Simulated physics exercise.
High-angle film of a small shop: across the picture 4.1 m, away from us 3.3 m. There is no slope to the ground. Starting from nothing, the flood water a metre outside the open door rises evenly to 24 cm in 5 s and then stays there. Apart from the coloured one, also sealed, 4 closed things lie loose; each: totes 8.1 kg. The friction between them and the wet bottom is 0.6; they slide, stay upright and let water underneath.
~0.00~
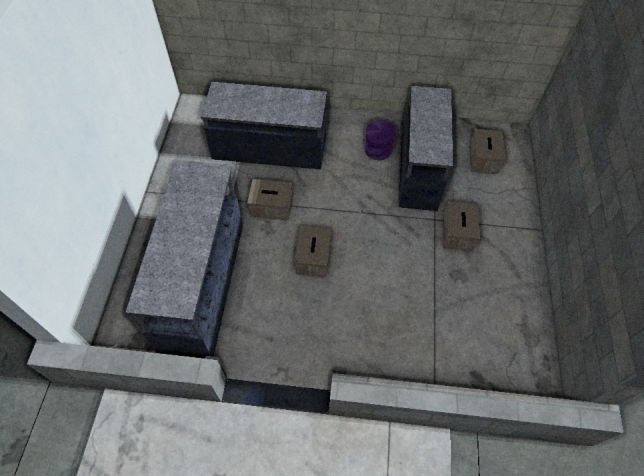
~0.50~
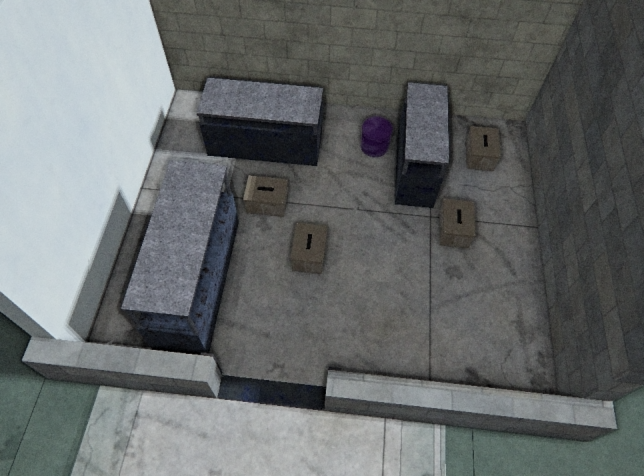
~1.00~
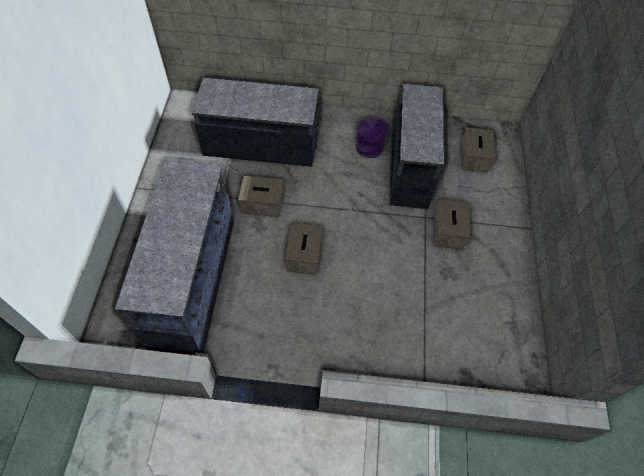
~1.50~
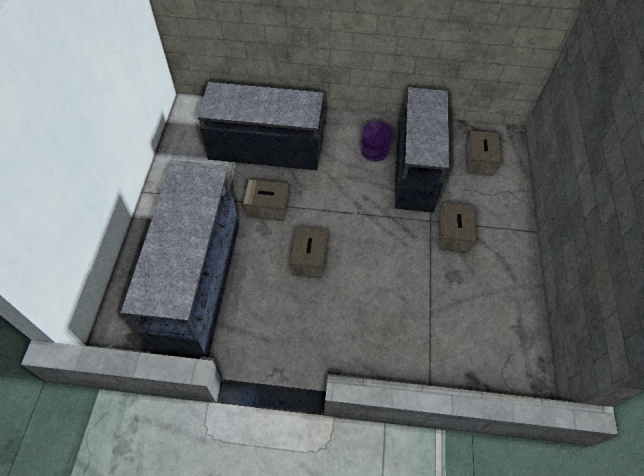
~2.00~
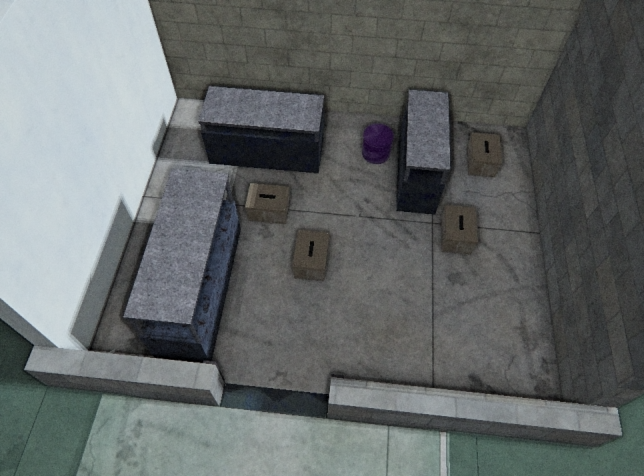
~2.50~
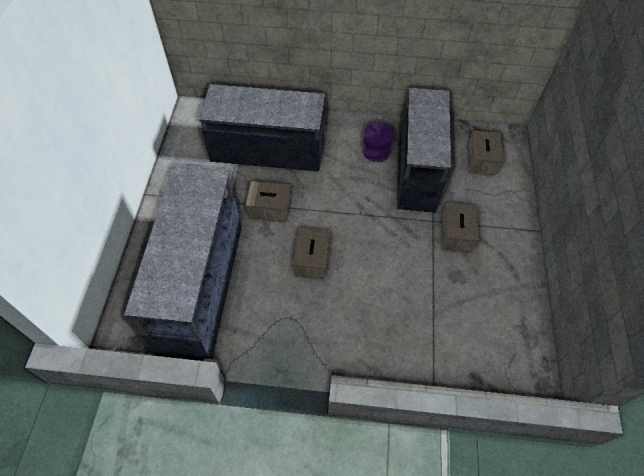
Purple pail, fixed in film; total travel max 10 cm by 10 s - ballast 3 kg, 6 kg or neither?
Neither.
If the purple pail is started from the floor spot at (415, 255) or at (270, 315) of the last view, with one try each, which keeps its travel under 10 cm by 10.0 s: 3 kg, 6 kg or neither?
In order: Both fall short; both fall short.
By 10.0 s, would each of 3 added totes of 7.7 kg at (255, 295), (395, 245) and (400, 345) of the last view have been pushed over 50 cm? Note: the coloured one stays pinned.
Spot one crosses the limit, spot two crosses the limit, spot three stays inside.
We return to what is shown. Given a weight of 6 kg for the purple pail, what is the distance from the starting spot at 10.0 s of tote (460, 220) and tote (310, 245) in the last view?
Shifts: 80 cm / 200 cm.
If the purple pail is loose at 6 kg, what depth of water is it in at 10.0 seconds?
Roughly 13 cm.
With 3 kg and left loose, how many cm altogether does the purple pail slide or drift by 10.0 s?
Some 300 cm in all.
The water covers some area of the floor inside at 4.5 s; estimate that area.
Some 4.5 m2 of it.
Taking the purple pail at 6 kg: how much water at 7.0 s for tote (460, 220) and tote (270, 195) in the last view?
Depths: Near 4 cm, then near 14 cm.
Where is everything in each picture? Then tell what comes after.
The first picture shows the purple pail at (381, 131) rests on the ground; water covers 0.0 m2; 0 of 5 have shifted.
The second picture shows the purple pail at (377, 128) rests on the ground; water covers 0.0 m2; 0 of 5 have shifted.
The third picture shows the purple pail at (373, 129), on the bottom; 0.0 m2 under water; 0 of 5 have shifted.
The fourth picture shows the purple pail at (378, 132), on the bottom; water covers 0.0 m2; 0 of 5 have shifted.
The fifth picture shows the purple pail at (379, 135), on the bottom; water covers 0.0 m2; 0 of 5 have shifted.
The sixth picture shows the purple pail at (379, 133) rests on the ground; 0.3 m2 under water; 0 of 5 have shifted.
After 3.5 s the purple pail would be 0 cm from its start with 3 kg and 0 cm from its start with 6 kg; 0 cm of water round it then.
After 4.5 s the purple pail would be 0 cm from its start with 3 kg and 0 cm from its start with 6 kg; 0 cm of water round it then.
After 7.0 s the purple pail would be 71 cm from its start with 3 kg and 46 cm from its start with 6 kg; 9 cm of water round it then.
After 10.0 s the purple pail would be 208 cm from its start with 3 kg and 171 cm from its start with 6 kg; 13 cm of water round it then.
